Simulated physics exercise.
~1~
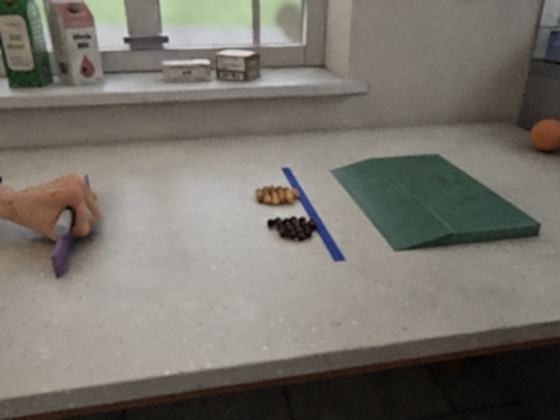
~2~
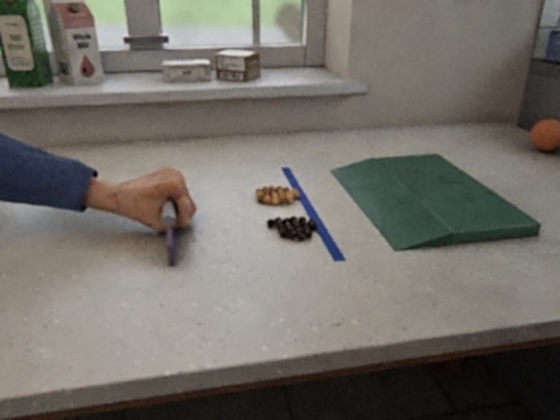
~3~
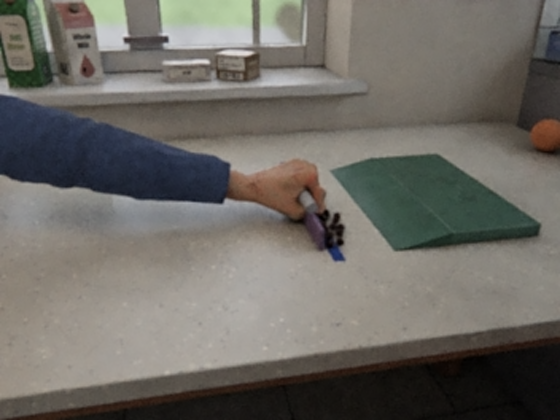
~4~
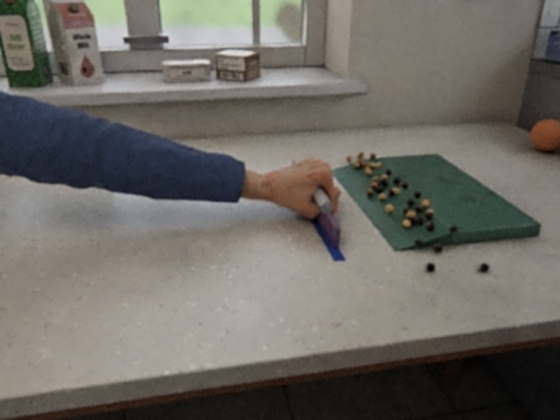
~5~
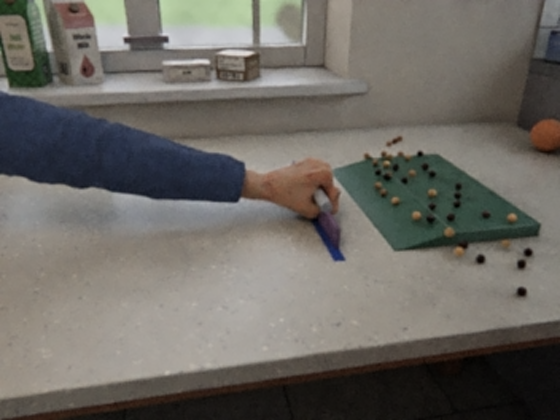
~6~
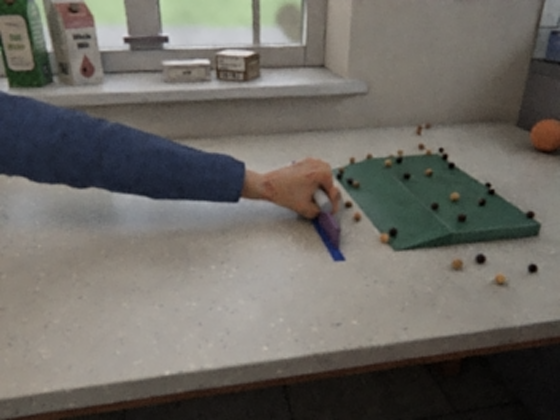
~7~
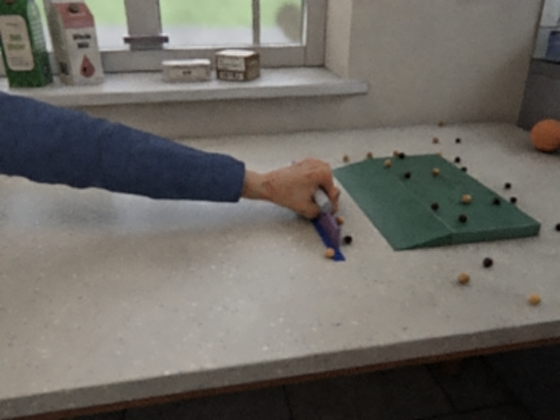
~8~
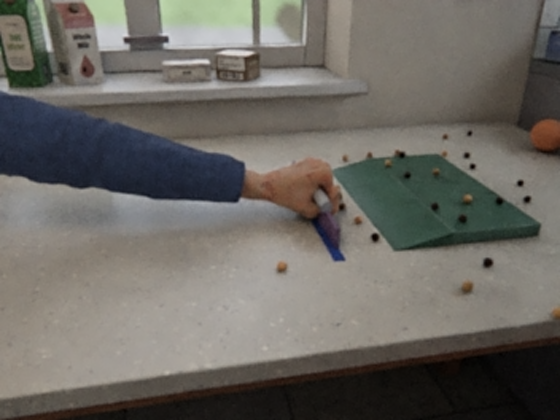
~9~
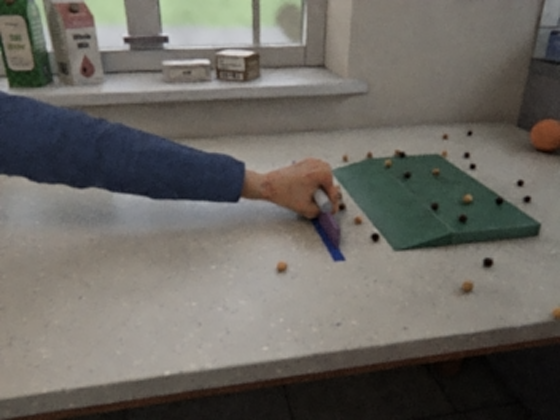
On a pale speckled counter beneath a window, a hand holds a purple scraper at the left, while a tan cluster and a black cluster of small round pieces sit beside a strip of blue tape. The hand slides the scraper right, reaches the clusters and pushes them toward a green ramp. It stops at the tape, and the pieces spill forward onto the green surface. They scatter widely, some rolling past it and a few back toward the hand. Finally the pieces lie still, strewn on and around the ramp, with one tan piece left of the tape.
